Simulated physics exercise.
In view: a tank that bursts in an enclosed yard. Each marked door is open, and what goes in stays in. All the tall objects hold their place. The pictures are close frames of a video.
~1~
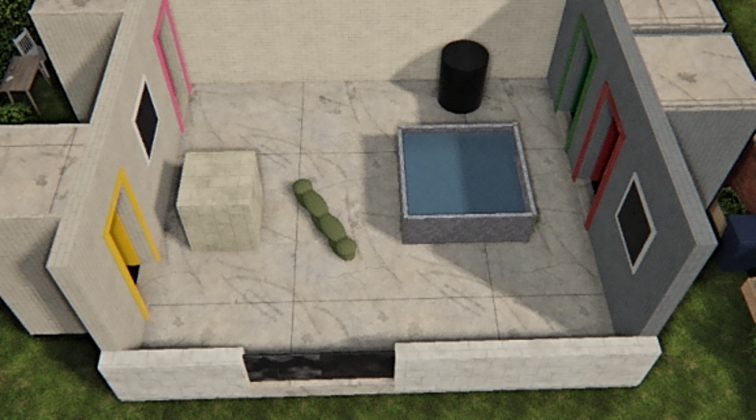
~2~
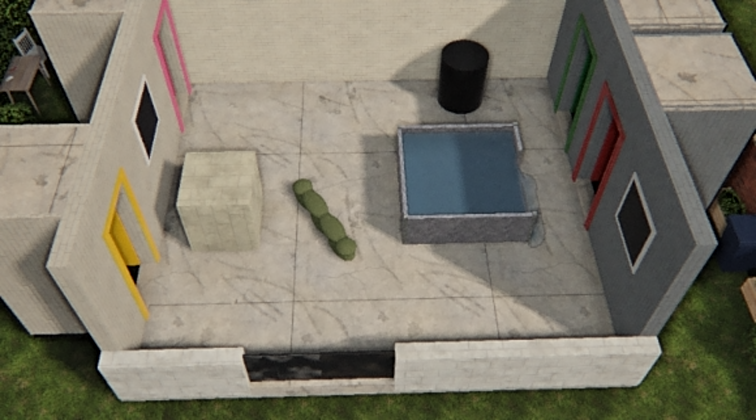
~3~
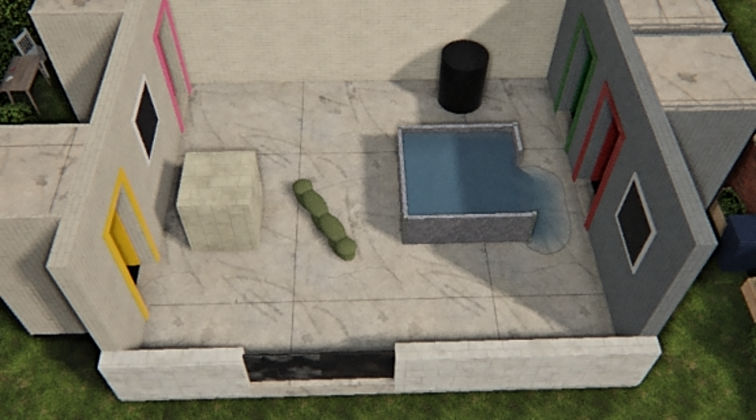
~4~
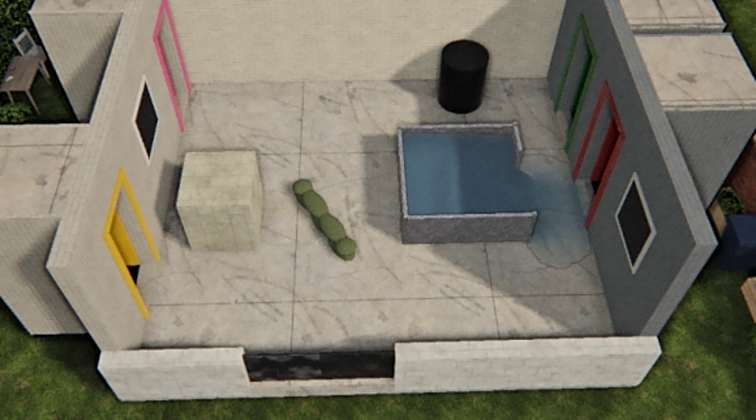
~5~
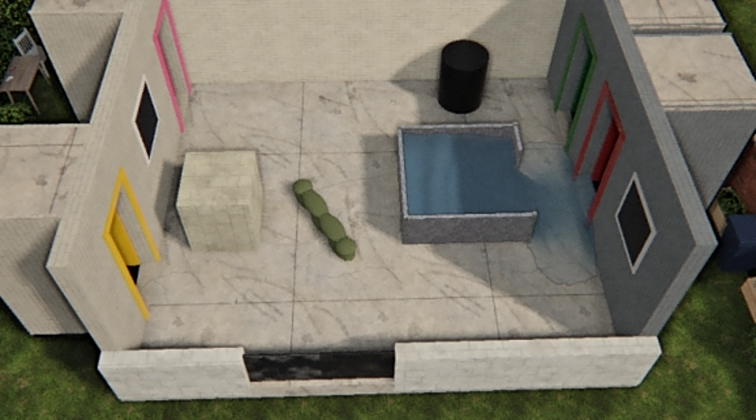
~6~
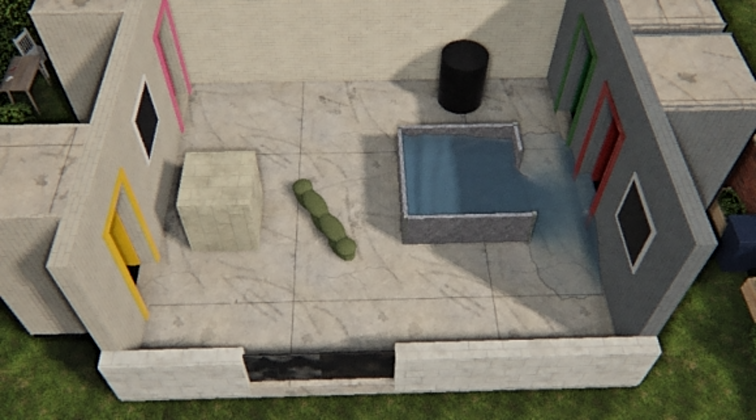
A walled yard with a pale, cracked stone floor and grass outside is seen from high above by a still camera. A yellow door and a pink one line the left wall, green and red ones the right, with a pale block, green bush-like row, black cylinder and grey tank of blue water between. The tank's right side opens, and water pours out, spreading thinly across the floor toward the right wall and red door.
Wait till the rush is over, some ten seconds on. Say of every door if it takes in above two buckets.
The green door stays under that; the yellow door takes more than that; the pink door stays under that; the red door takes more than that.
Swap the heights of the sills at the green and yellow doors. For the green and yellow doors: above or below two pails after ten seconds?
Then: Green door is over; yellow door is under.
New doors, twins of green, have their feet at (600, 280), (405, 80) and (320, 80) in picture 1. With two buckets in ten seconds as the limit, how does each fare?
In that order: Is over, lets less in, holds.
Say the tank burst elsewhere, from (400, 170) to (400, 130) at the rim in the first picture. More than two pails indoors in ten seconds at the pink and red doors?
In short: Pink takes more, red keeps below it.
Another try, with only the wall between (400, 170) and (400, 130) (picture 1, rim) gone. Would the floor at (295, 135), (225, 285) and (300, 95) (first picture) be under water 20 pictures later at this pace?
In turn: Wet, free of water, flooded.
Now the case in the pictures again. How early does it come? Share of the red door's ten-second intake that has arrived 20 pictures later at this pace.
Roughly 90 per cent.
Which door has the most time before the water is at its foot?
The door marked pink.
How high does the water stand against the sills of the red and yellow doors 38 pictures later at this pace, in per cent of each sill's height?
Roughly 120 per cent, then 270 per cent.
A moment on, water covers 10 % of the floor; the green door wet at the sill, nothing in, the yellow door not reached, the pink door not reached, the red door far over two buckets in.
Next, water covers 20 % of the floor; the green door wet at the sill, nothing in, the yellow door not reached, the pink door not reached, the red door far over two buckets in.
Then, water covers 35 % of the floor; the green door wet at the sill, nothing in, the yellow door not reached, the pink door not reached, the red door far over two buckets in.
Later, water covers 65 % of the floor; the green door wet at the sill, nothing in, the yellow door under two buckets in, the pink door not reached, the red door far over two buckets in.
In the end, water covers 95 % of the floor; the green door under two buckets in, the yellow door over two buckets in, the pink door wet at the sill, nothing in, the red door far over two buckets in.
